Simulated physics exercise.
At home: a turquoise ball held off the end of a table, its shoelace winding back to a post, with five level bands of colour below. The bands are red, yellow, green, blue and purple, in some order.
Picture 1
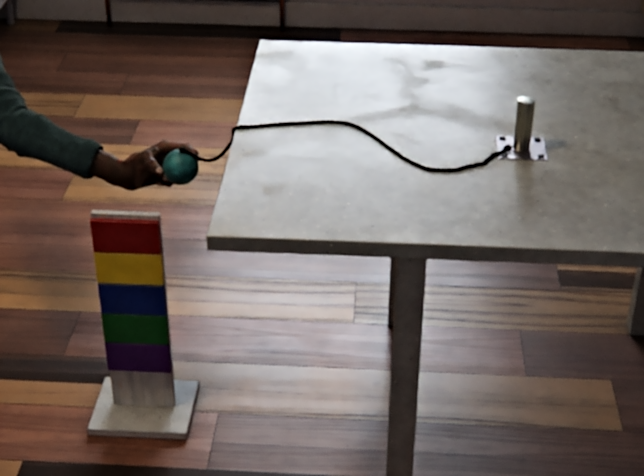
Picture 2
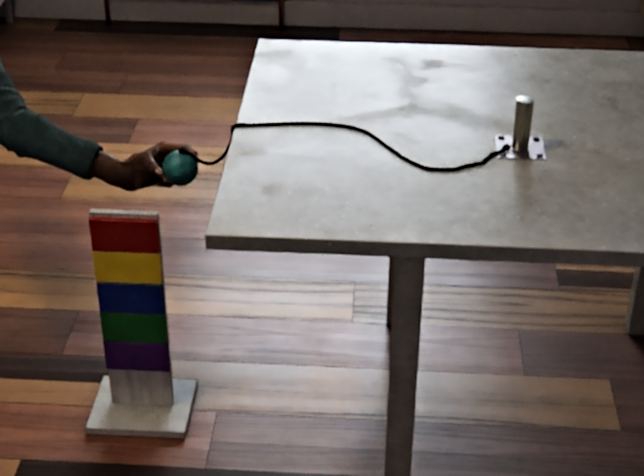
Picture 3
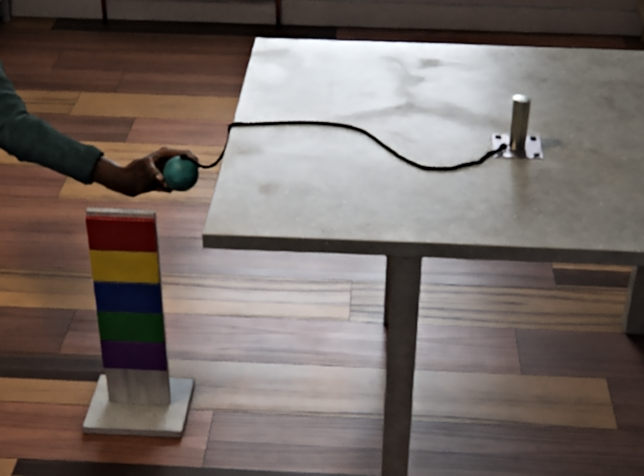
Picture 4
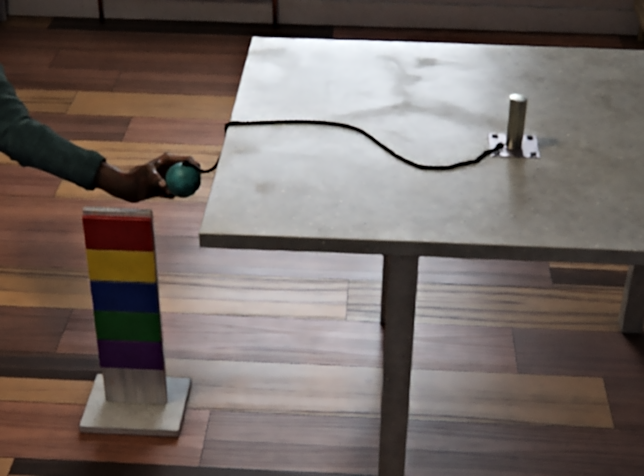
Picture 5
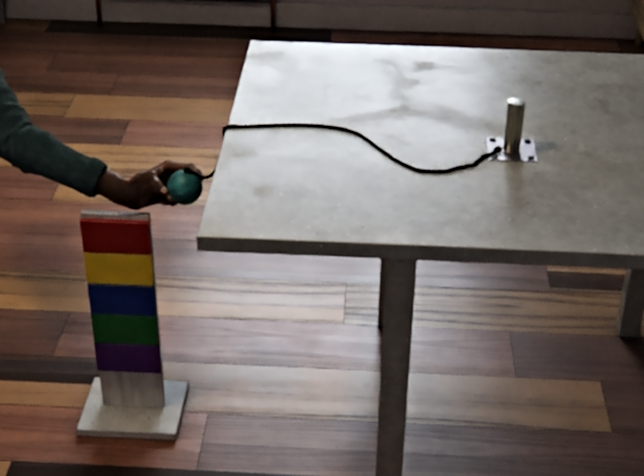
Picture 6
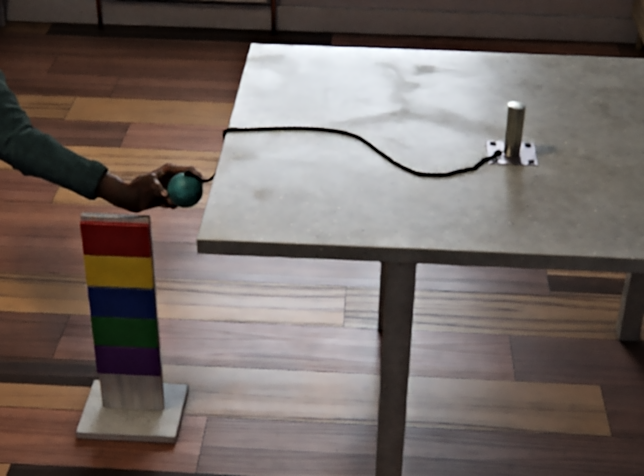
A hand holds a turquoise ball just off the left end of a pale grey table, seen from slightly above in a room with a wood-plank floor. A dark cord winds from the ball across the tabletop to a short metal post, and a stand at left carries red, yellow, blue, green and purple bands. The hand and ball barely move, while the view shifts very slightly.
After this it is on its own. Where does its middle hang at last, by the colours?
At yellow.
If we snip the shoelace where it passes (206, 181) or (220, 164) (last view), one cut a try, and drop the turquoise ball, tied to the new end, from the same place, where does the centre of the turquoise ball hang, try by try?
In that order: (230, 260) and (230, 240).
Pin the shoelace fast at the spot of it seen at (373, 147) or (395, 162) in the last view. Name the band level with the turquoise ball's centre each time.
In that order: Red; red.
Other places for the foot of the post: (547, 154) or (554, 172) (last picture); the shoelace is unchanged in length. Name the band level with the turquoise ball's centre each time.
It would be red; red.
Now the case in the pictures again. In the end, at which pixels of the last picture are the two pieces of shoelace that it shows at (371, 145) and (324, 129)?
Near (320, 149) and (260, 148).
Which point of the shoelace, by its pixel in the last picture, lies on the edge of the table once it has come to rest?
At (285, 128), roughly.
Soon after, ball near (203, 265); level with yellow.
Then, ball near (254, 290); level with yellow.
Further on, ball near (224, 286); level with yellow.
At rest, ball near (223, 289); level with yellow. Its centre hangs level with the yellow band.
